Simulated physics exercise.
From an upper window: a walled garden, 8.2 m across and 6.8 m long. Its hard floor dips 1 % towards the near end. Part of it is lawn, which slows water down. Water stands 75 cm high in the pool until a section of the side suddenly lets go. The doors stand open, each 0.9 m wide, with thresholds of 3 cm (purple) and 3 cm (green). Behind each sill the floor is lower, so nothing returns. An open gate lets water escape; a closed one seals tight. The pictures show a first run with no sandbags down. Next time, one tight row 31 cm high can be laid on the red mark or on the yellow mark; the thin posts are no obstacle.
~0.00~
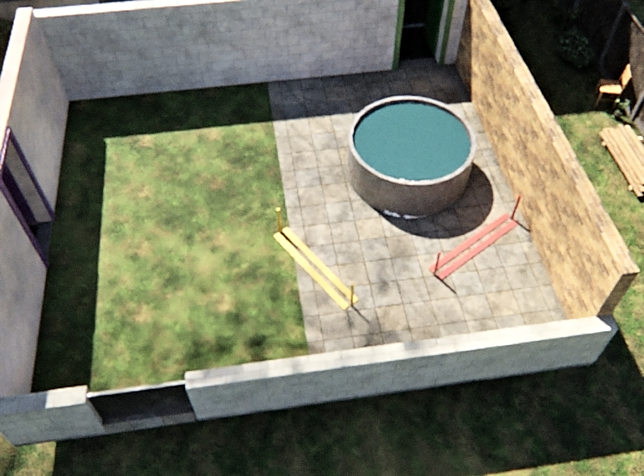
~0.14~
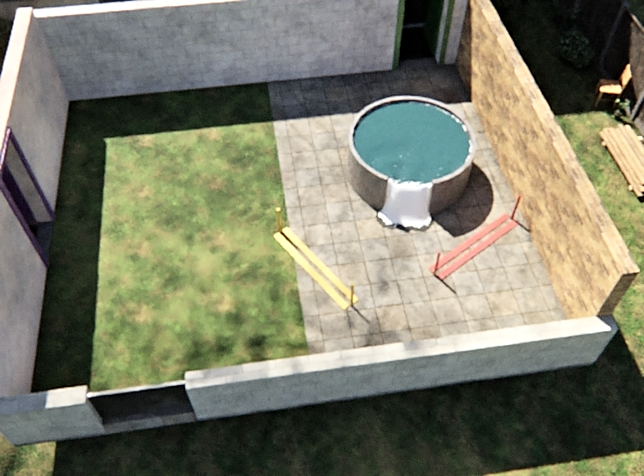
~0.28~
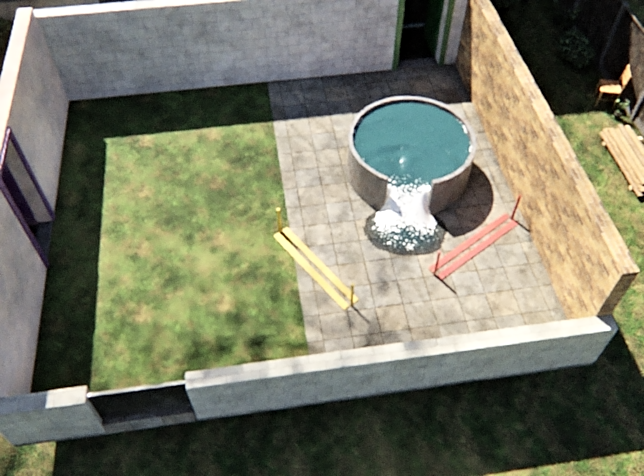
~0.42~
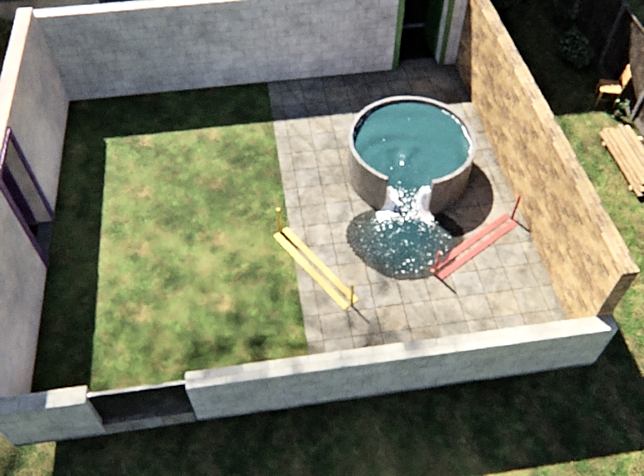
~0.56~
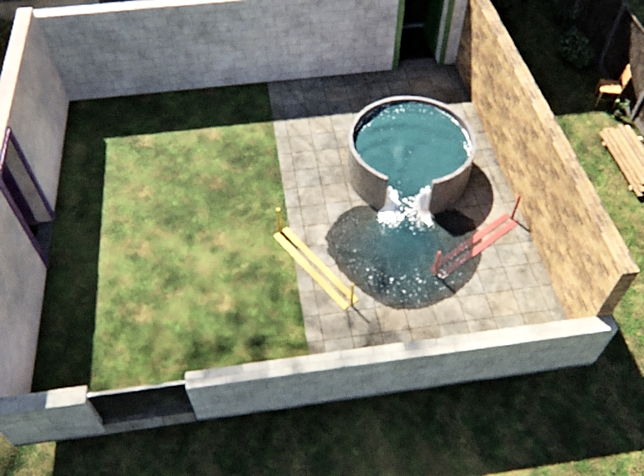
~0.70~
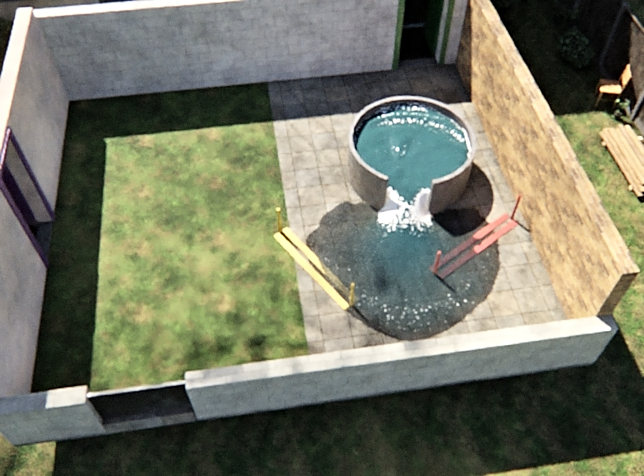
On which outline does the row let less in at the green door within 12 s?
Choose red.
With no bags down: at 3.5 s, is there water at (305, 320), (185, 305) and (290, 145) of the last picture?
In turn: Wet, under water, dry.
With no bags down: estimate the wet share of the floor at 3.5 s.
About 35 per cent.
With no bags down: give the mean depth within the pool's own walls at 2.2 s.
Roughly 45 cm on average.
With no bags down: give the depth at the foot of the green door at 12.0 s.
Some 3.5 cm.
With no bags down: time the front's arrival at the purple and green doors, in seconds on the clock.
Arrival: Purple 6.5 s, green 6.5 s.
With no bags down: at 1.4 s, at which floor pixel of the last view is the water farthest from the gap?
At about (294, 382).
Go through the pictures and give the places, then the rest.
In the first frame, the pool at (412, 141) is whole and still, 75 cm deep.
In the second frame, the front is at (429, 222), 0.4 m from the gap at (407, 203); 0.2 m2 of floor is under water; 75 cm left at the back of the pool.
In the third frame, water pours out at (407, 204) and has run 0.8 m, to (424, 251); typically 9 cm deep outside, 75 cm at the pool's back.
In the fourth frame, the front is at (398, 275), 1.3 m from the gap at (407, 205); 1.9 m2 of floor is under water; 75 cm left at the back of the pool.
In the fifth frame, the front is at (394, 304), 1.9 m from the gap at (407, 204); 3.5 m2 of floor is under water; 70 cm left at the back of the pool.
In the sixth frame, water pours out at (407, 204) and has run 2.4 m, to (398, 334); typically 4 cm deep outside, 63 cm at the pool's back.
After 1.4 s water covers 20 % of the floor and is deepest (34 cm) near (408, 221) in the run without bags; in at the green door, 0 L with no bags, 0 L with the row on red, 0 L on yellow.
After 2.2 s water covers 25 % of the floor and is deepest (30 cm) near (576, 343) in the run without bags; in at the green door, 0 L with no bags, 0 L with the row on red, 0 L on yellow.
After 3.5 s water covers 35 % of the floor and is deepest (21 cm) near (408, 221) in the run without bags; in at the green door, 0 L with no bags, 0 L with the row on red, 0 L on yellow.
After 7.0 s water covers 60 % of the floor and is deepest (16 cm) near (426, 363) in the run without bags; in at the green door, 0 L with no bags, 0 L with the row on red, 5 L on yellow.
After 12.0 s water covers 85 % of the floor and is deepest (10 cm) near (390, 368) in the run without bags; in at the green door, 11 L with no bags, 2 L with the row on red, 42 L on yellow.
